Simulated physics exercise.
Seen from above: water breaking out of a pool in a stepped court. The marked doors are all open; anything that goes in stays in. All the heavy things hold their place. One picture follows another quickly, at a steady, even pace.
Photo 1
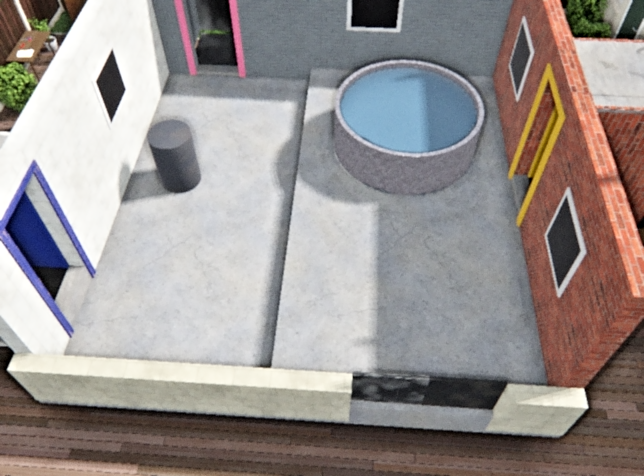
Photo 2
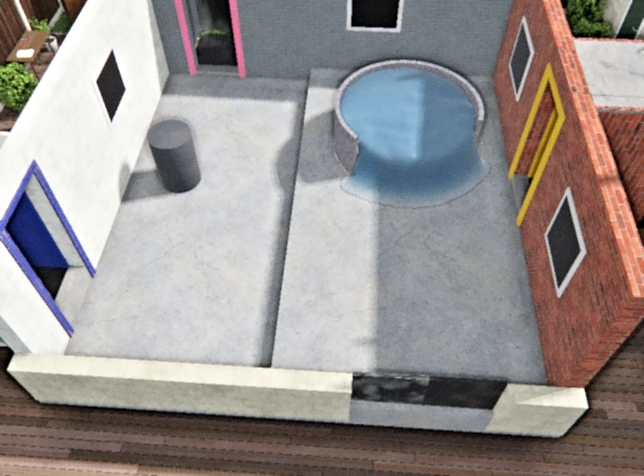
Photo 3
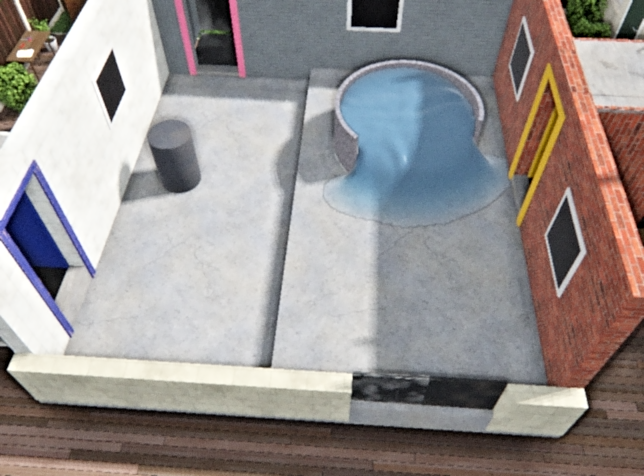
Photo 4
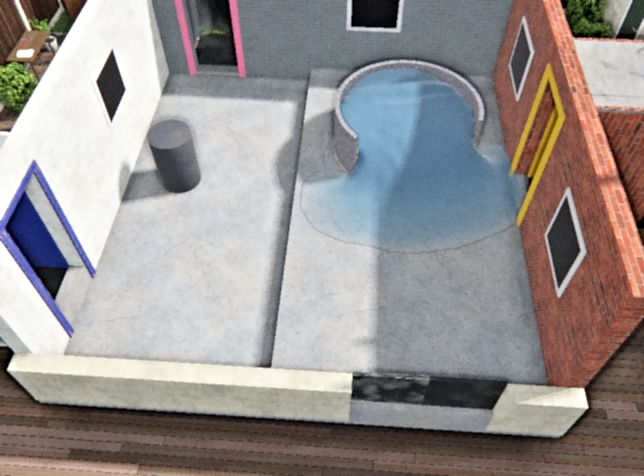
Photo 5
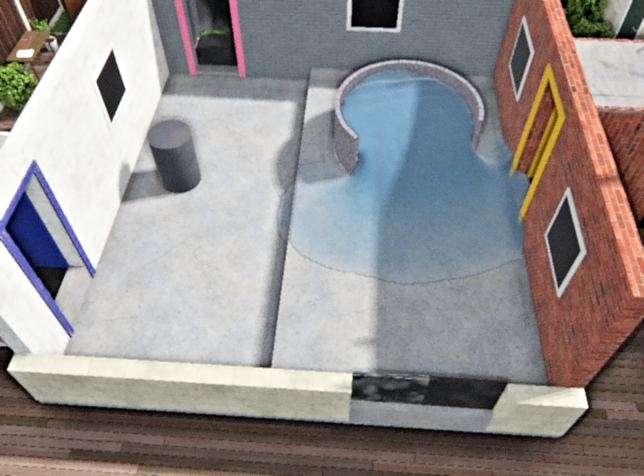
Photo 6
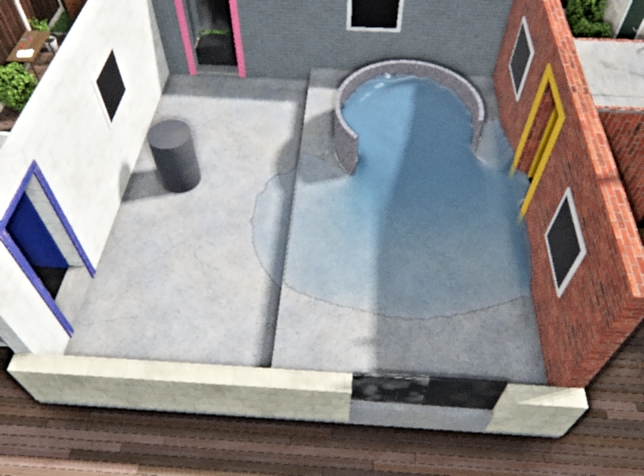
In a walled grey court, a round pool's front wall gives way and water spreads forward and left across the floor.
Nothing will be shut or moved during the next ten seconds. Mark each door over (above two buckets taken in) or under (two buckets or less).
Yellow door: Over. Blue door: Under. Pink door: Over.
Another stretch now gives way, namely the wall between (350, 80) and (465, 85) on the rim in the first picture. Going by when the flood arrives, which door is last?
Last in line is the door marked blue.
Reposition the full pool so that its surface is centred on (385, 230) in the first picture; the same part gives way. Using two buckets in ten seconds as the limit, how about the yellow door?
One at a time, the yellow misses the threshold.
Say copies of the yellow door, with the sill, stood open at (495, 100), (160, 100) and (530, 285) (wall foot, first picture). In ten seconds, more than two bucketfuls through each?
In sequence: Falls short, falls short, exceeds it.
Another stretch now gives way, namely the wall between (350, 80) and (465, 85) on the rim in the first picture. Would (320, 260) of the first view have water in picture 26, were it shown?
Answer: Bone-dry.
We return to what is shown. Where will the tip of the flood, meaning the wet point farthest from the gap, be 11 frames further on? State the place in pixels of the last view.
I'd say near (82, 379).
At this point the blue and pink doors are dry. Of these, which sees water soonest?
It would be the door marked blue.
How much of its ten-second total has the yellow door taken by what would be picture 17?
I'd say some 85 per cent.
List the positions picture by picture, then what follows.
The first picture shows the pool at (408, 108) is whole and still.
In the second picture, water pours out at (425, 179) and has run to (484, 163).
In the third picture, the front is at (506, 169), out from the gap at (424, 181).
In the fourth picture, water pours out at (424, 184) and has run to (308, 212).
In the fifth picture, the front is at (290, 234), out from the gap at (424, 185).
In the sixth picture, the front is at (260, 247), out from the gap at (424, 185).
A moment on, water covers 50 % of the floor; the yellow door far over two buckets in, the blue door not reached, the pink door not reached.
Next, water covers 50 % of the floor; the yellow door far over two buckets in, the blue door not reached, the pink door not reached.
Then, water covers 50 % of the floor; the yellow door far over two buckets in, the blue door wet at the sill, nothing in, the pink door not reached.
Later, water covers 90 % of the floor; the yellow door far over two buckets in, the blue door wet at the sill, nothing in, the pink door under two buckets in.
In the end, water covers 100 % of the floor; the yellow door far over two buckets in, the blue door wet at the sill, nothing in, the pink door over two buckets in.
